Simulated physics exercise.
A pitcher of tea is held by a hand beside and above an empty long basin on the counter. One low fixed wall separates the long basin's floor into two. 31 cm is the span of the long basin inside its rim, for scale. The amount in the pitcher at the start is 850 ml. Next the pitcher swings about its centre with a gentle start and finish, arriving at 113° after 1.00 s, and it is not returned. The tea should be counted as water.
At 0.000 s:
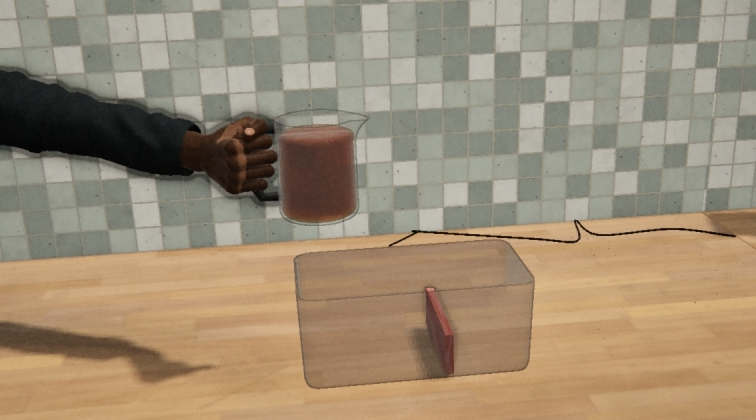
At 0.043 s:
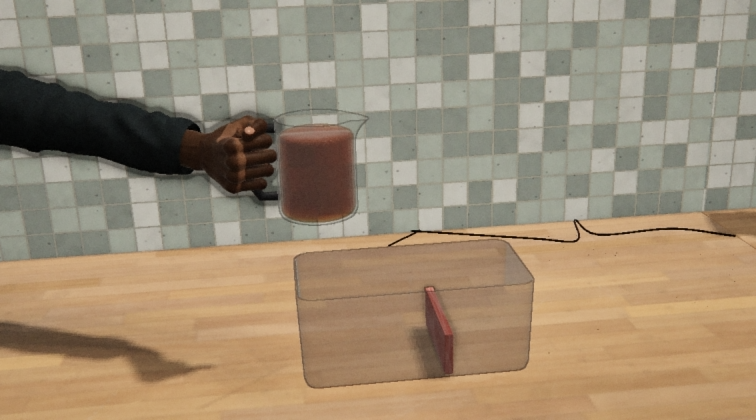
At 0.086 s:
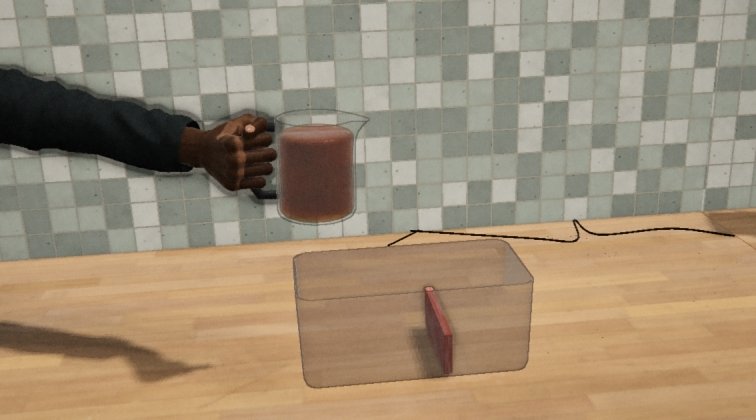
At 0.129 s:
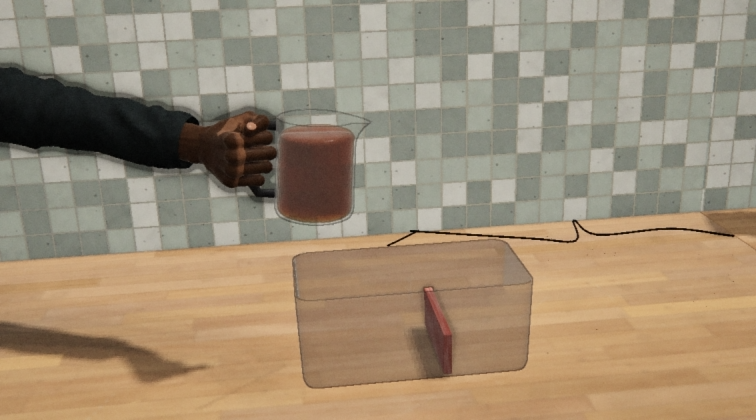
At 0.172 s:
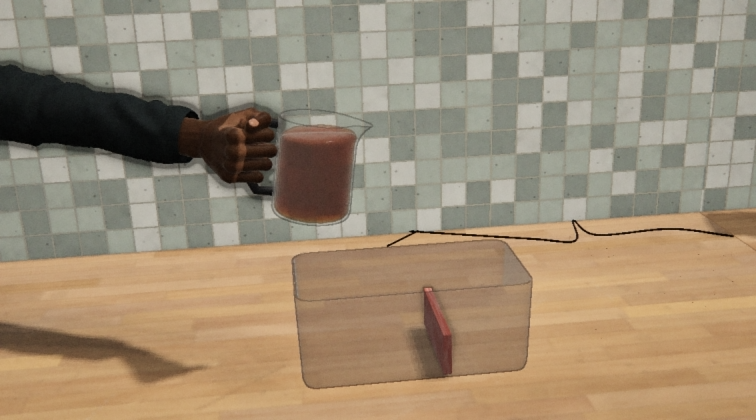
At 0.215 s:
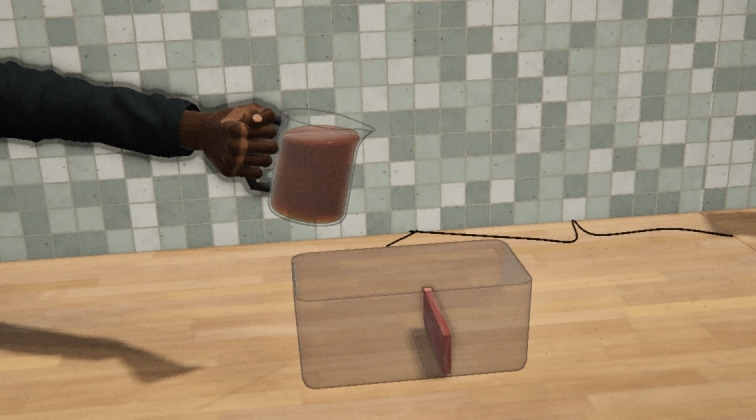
On a wooden counter before a tiled wall, a hand slowly tilting a pitcher of reddish-brown liquid slightly rightward above a clear basin.
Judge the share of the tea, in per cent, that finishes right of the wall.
24 percent, roughly.
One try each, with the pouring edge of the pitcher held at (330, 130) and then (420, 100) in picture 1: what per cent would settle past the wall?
Around 5 per cent first, around 75 per cent next.
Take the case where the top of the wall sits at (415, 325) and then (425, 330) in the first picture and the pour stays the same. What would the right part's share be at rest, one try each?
The first try gives 80 percent and the second 55 percent.
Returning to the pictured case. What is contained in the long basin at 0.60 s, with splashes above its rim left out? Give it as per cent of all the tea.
4 %, roughly.
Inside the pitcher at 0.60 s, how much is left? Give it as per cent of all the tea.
Around 80 in a hundred.
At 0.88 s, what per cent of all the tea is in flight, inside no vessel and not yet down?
Some 22 % is up in the air.
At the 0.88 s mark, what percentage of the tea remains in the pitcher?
About 24 per cent.
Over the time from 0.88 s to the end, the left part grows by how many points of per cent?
Around 40 in a hundred.
After 0.60 s the tilt is 74° and 79 per cent is still to pour, 2 is left of the wall and 2 right of it.
After 0.88 s the tilt is 109° and 23 per cent is still to pour, 33 is left of the wall and 22 right of it.
After 1.18 s the tilt is 113° and 1 per cent is still to pour, 69 is left of the wall and 24 right of it.
After 1.50 s the tilt is 113° and 0 per cent is still to pour, 73 is left of the wall and 24 right of it.
In the end 73 per cent lies left of the wall, 24 right of it and 2 outside.
